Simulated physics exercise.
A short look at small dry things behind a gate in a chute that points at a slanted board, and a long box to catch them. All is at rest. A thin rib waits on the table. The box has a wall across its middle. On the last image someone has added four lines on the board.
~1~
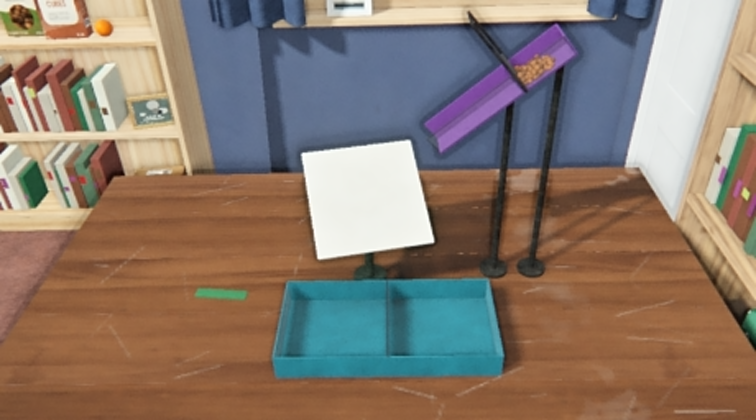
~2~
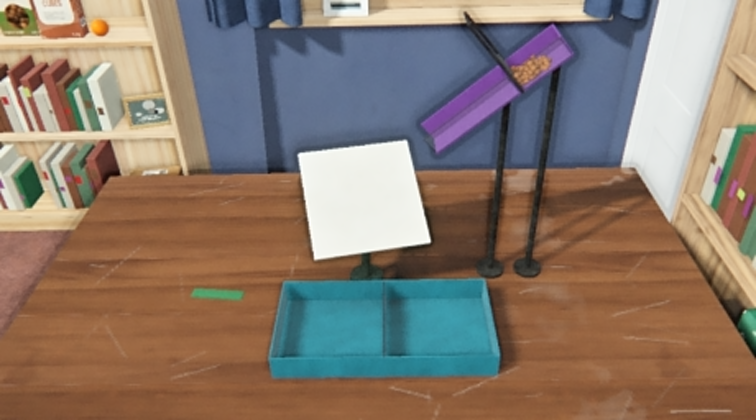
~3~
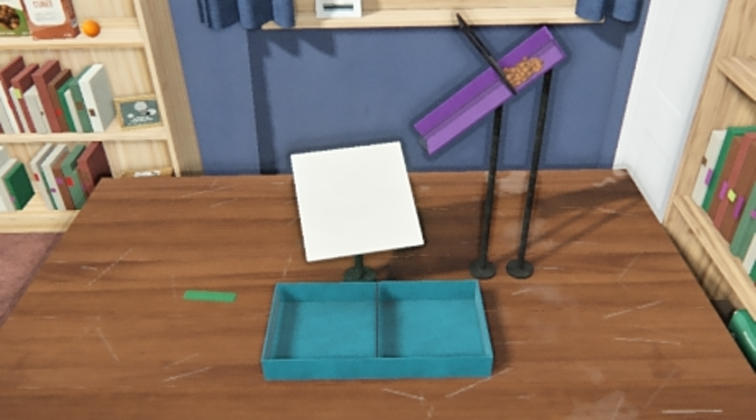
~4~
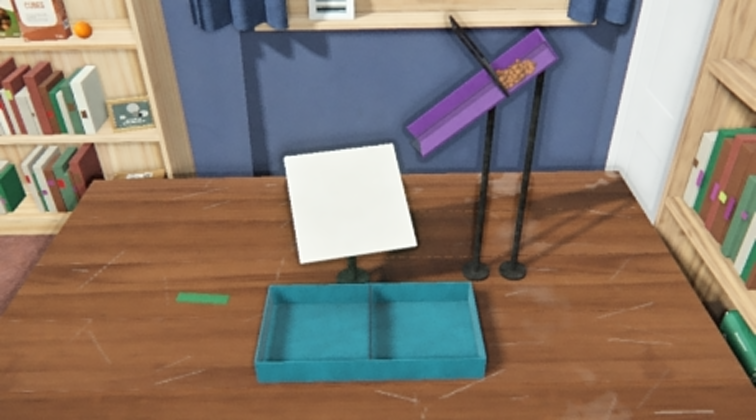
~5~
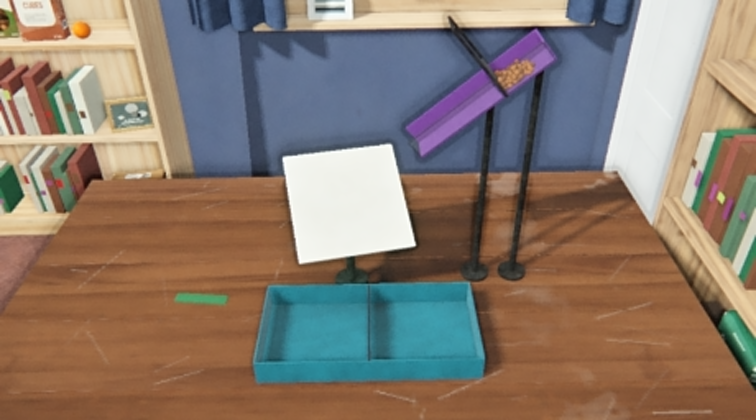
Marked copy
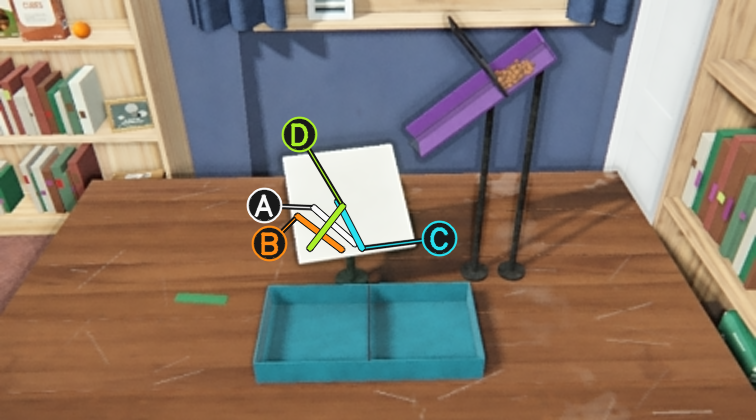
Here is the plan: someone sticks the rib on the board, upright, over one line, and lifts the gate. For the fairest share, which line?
Best: B.
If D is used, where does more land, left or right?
More lands on the left.
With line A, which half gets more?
Right.
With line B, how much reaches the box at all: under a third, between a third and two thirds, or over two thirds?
Line B gives over two thirds.
On the marked copy, line A from (313, 207) to (355, 243); line B from (297, 216) to (341, 249); line C from (337, 201) to (362, 248); line D from (342, 206) to (309, 248).
For line A, of what is caught, about a quarter in the left half, most in the right.
For line B, of what is caught, about half in the left half, about half in the right.
For line C, of what is caught, a stray few in the left half, nearly all in the right.
For line D, of what is caught, most in the left half, a small part in the right.
